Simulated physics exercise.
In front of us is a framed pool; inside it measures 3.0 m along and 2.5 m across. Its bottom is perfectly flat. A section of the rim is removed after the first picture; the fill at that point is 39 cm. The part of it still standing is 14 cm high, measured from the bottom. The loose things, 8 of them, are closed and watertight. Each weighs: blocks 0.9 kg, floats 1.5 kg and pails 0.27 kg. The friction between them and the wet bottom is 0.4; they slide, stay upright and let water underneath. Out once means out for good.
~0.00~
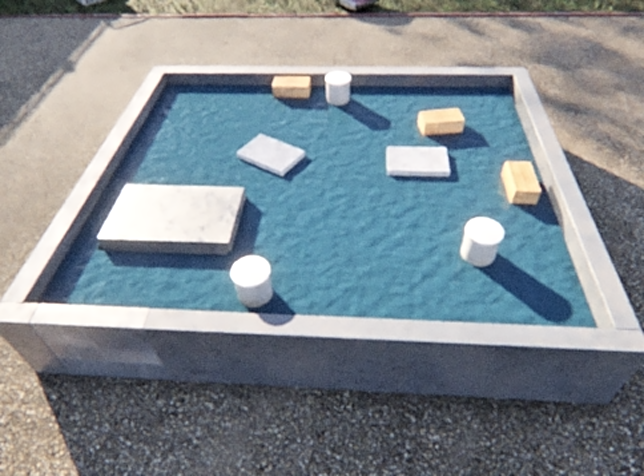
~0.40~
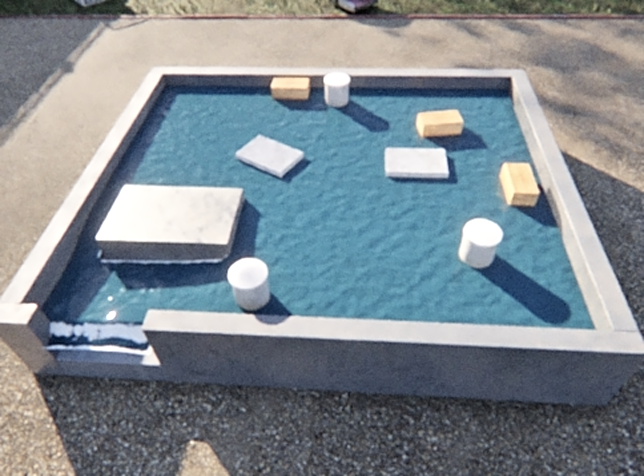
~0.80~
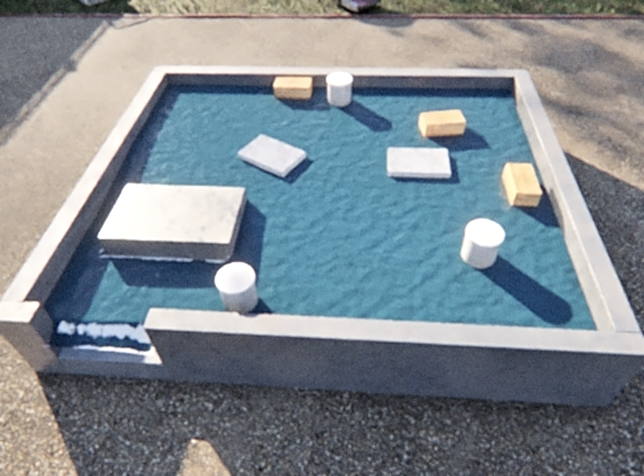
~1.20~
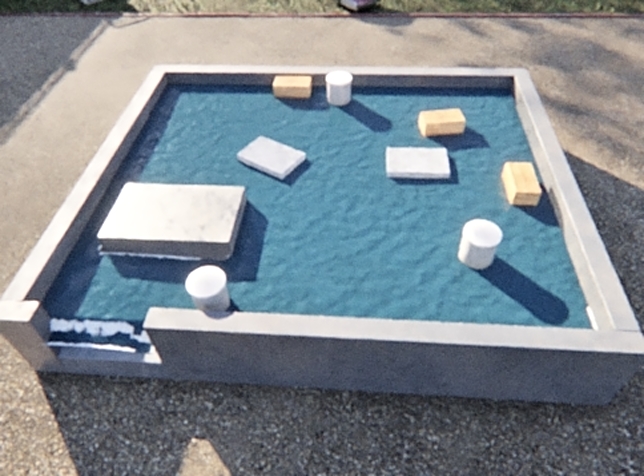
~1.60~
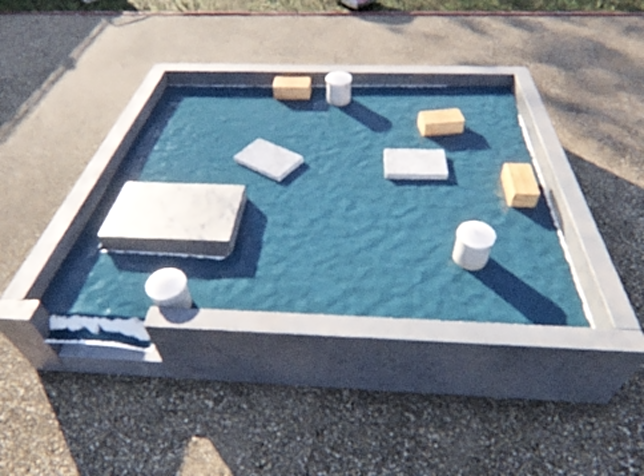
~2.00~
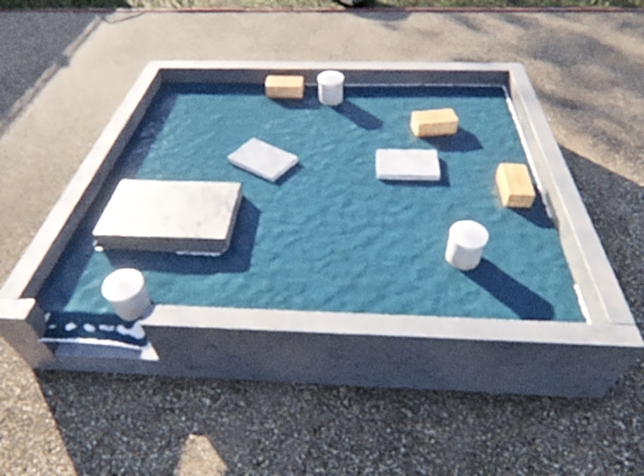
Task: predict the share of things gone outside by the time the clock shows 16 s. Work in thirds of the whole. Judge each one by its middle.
I would say fewer than a third.
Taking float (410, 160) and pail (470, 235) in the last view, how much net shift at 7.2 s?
Distances, as listed: 30 cm then 30 cm.
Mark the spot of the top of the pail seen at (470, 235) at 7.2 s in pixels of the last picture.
Estimated pixel: About (439, 251).
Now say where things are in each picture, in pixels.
The first frame shows a pail at (251, 271), afloat; a float at (270, 152), afloat; about 2760 L in view; 0 of 8 have shifted.
The second frame shows a pail at (248, 273), afloat; a float at (269, 153) floats; about 2740 L in view; 0 of 8 have shifted.
The third frame shows a pail at (235, 278) floats, 9 cm from its start; a float at (271, 153), afloat; 39 cm deep round most things; 1 of 8 have shifted.
The fourth frame shows a pail at (206, 282) floats, 24 cm from its start; a float at (271, 154) floats; 39 cm deep round most things; 1 of 8 have shifted.
The fifth frame shows a pail at (166, 284) floats, 45 cm from its start; a float at (268, 157) floats, 6 cm from its start; 38 cm deep round most things; 2 of 8 have shifted.
The sixth frame shows a pail at (123, 285), afloat, 65 cm from its start; a float at (262, 157), afloat, 9 cm from its start; 36 cm deep round most things; 4 of 8 have shifted.
After 3.2 s 1 of 8 are out; 7 afloat.
After 7.2 s 1 of 8 are out; 7 afloat.
After 12.0 s 1 of 8 are out; 7 afloat.
After 16.0 s 1 of 8 are out; 7 afloat.
